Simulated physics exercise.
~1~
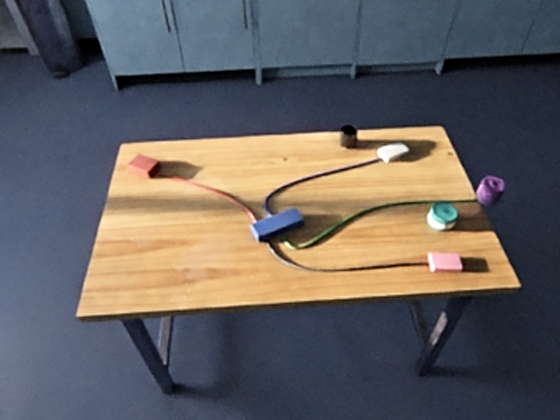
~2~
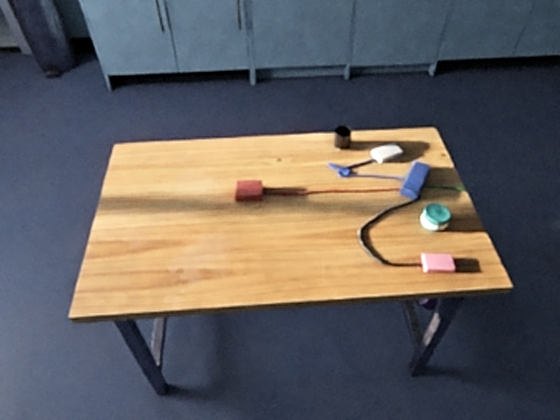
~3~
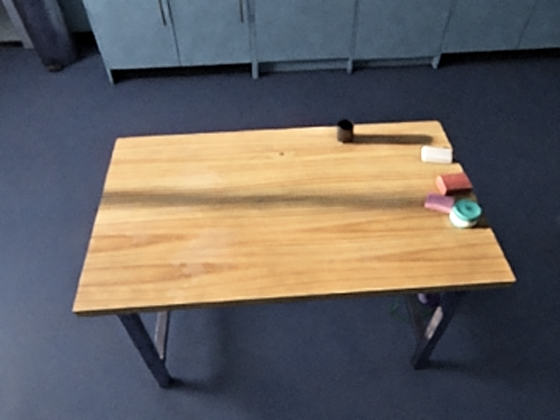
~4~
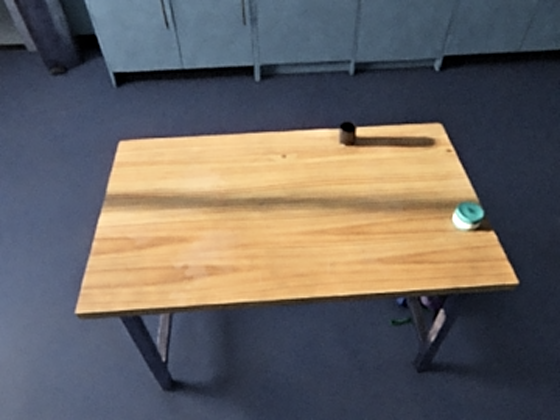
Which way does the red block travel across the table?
The red block travels to the right, from the left part of the table over to its right side.
